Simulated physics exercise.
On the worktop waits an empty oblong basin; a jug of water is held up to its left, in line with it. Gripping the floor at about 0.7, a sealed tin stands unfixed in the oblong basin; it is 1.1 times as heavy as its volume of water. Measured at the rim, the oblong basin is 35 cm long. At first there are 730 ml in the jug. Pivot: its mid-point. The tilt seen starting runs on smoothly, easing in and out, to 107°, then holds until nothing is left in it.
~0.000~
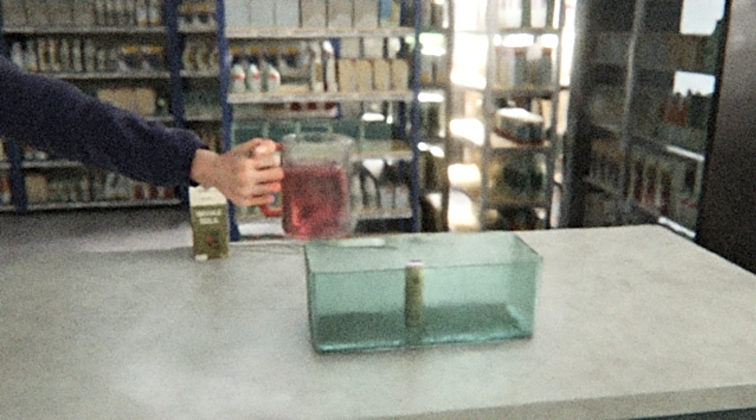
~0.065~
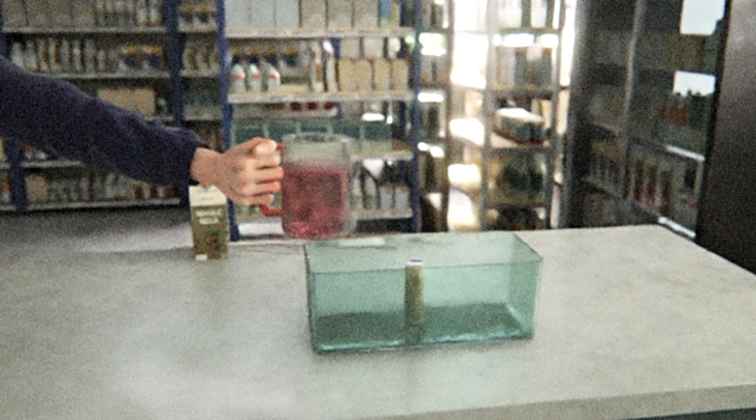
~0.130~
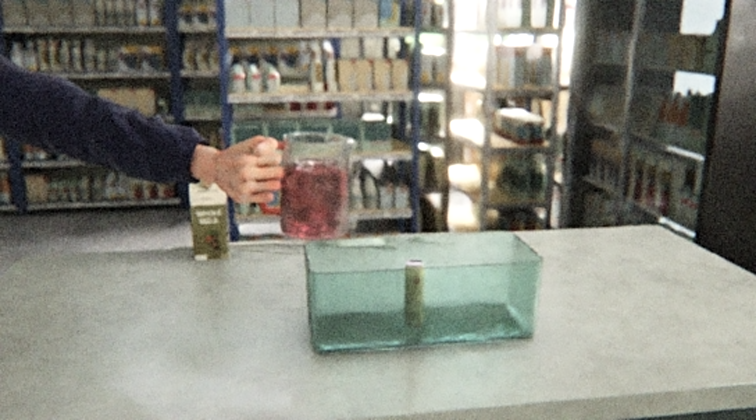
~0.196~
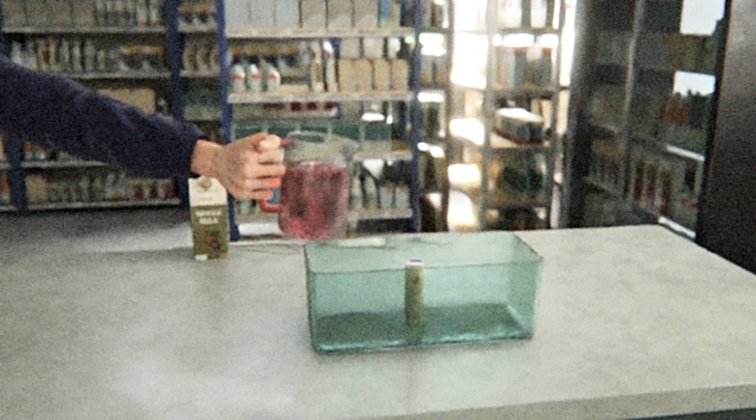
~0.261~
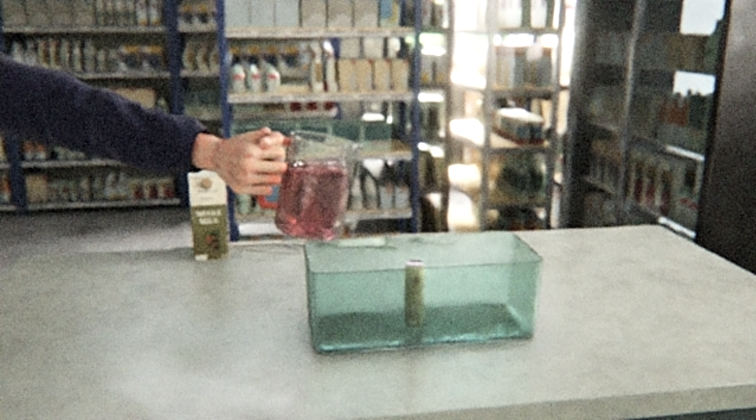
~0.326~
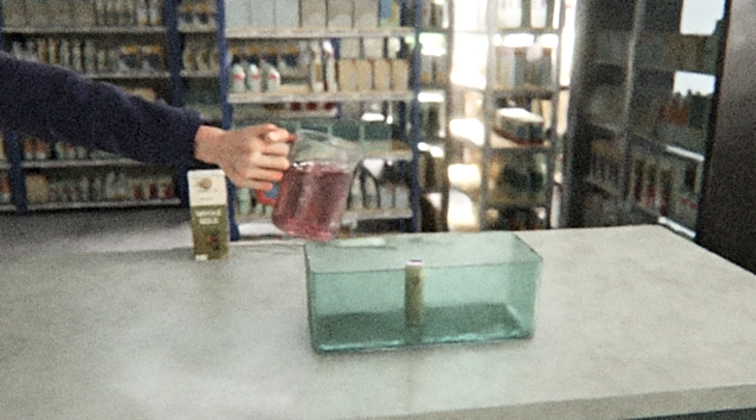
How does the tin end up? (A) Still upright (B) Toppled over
Toppled over (B).
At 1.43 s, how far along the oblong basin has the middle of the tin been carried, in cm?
Around 9 centimetres.
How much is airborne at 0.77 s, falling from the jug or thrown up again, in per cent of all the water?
Roughly 7 percent.
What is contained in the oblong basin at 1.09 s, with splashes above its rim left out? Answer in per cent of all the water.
Some 42 percent.
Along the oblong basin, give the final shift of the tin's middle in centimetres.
Net tin displacement: Roughly 8.5 cm.
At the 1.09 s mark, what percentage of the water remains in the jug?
About 40 percent.
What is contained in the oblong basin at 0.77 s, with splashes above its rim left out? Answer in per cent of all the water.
Roughly 1 percent.
By 0.77 s the tilt is 69° and 92 per cent is still to pour; the tin stands where it began.
By 1.09 s the tilt is 100° and 41 per cent is still to pour; the tin stands where it began.
By 1.43 s the tilt is 107° and 5 per cent is still to pour; the tin lies on its side.
By 1.80 s the tilt is 107° and 0 per cent is still to pour; the tin lies on its side.
At rest the tin lies on its side.
